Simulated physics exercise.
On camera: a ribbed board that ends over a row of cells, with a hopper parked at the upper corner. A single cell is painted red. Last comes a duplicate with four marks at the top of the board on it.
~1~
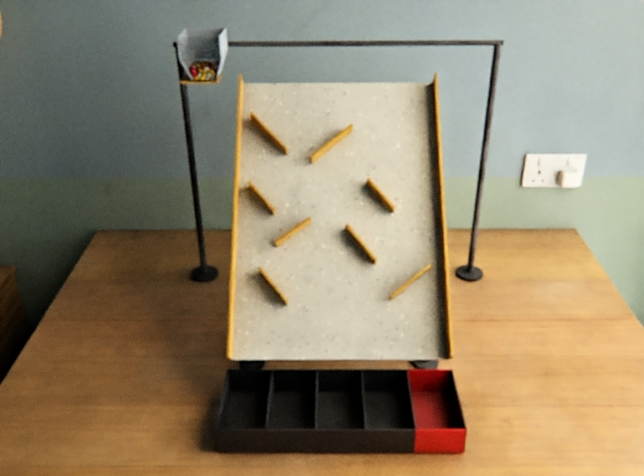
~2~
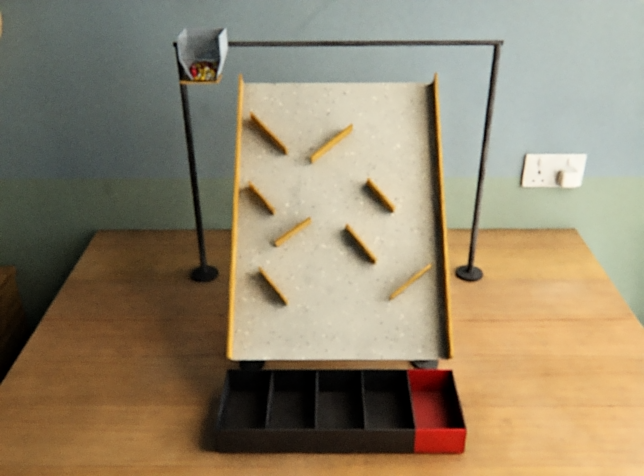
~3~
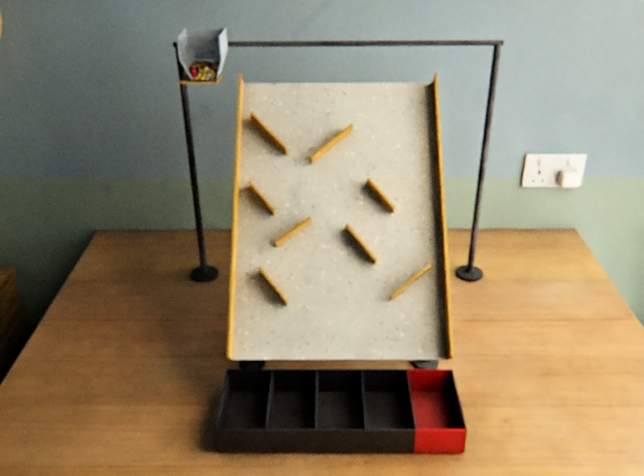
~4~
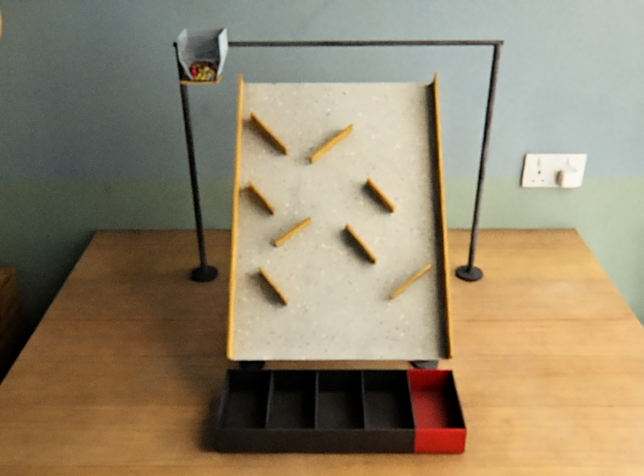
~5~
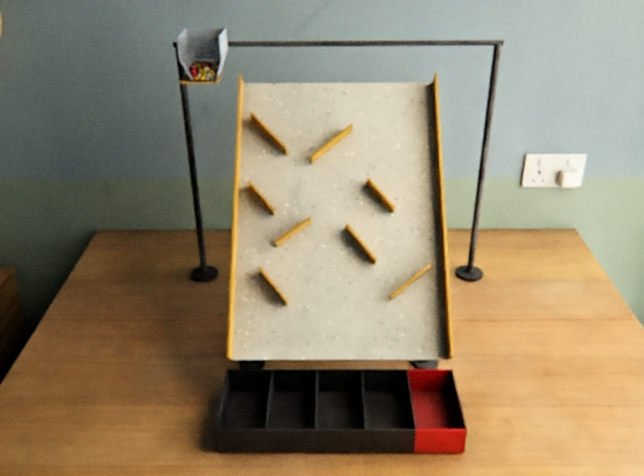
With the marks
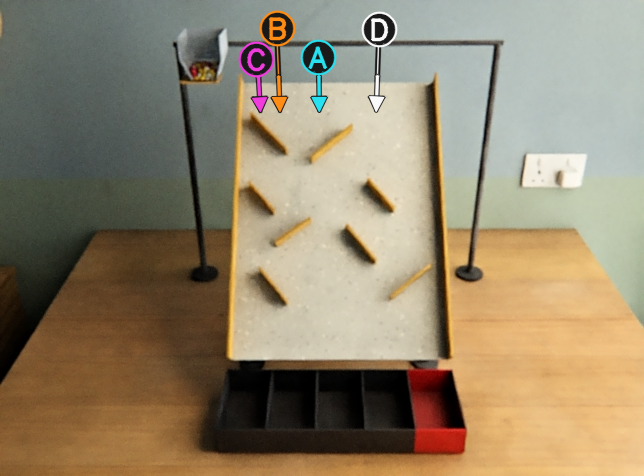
The video shows a tilted, speckled board with slanted ribs standing above a row of dark cells with one red cell at the right, while a small hopper of colourful pieces sits at the upper left; nothing visibly moves.
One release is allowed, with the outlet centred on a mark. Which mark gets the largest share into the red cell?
D works best here.
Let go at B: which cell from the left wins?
The first.
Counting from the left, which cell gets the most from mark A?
It is the first one.
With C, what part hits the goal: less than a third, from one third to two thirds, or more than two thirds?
Less than a third.
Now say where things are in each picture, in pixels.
The first picture shows hopper at (205, 69), round plastic beads, door shut.
The second picture shows ribs (250, 112) to (286, 148), (311, 157) to (352, 124), (249, 181) to (274, 209).
The third picture shows ribs (368, 178) to (395, 208), (275, 242) to (311, 217), (346, 224) to (376, 260).
The fourth picture shows ribs (259, 267) to (287, 302), (391, 297) to (431, 264).
The fifth picture shows red cell at (440, 440), number 5 of 5 from the left.
On the marked copy, mark A meets the board at (319, 106); mark B meets the board at (279, 106); mark C meets the board at (260, 106); mark D meets the board at (376, 106).
For mark A, none in the red cell, nearly all in other cells, a stray few outside the box.
For mark B, a stray few in the red cell, nearly all in other cells, a small part outside the box.
For mark C, a stray few in the red cell, most in other cells, a stray few held on the board, about a quarter outside the box.
For mark D, about a third in the red cell, about half in other cells, a small part outside the box.
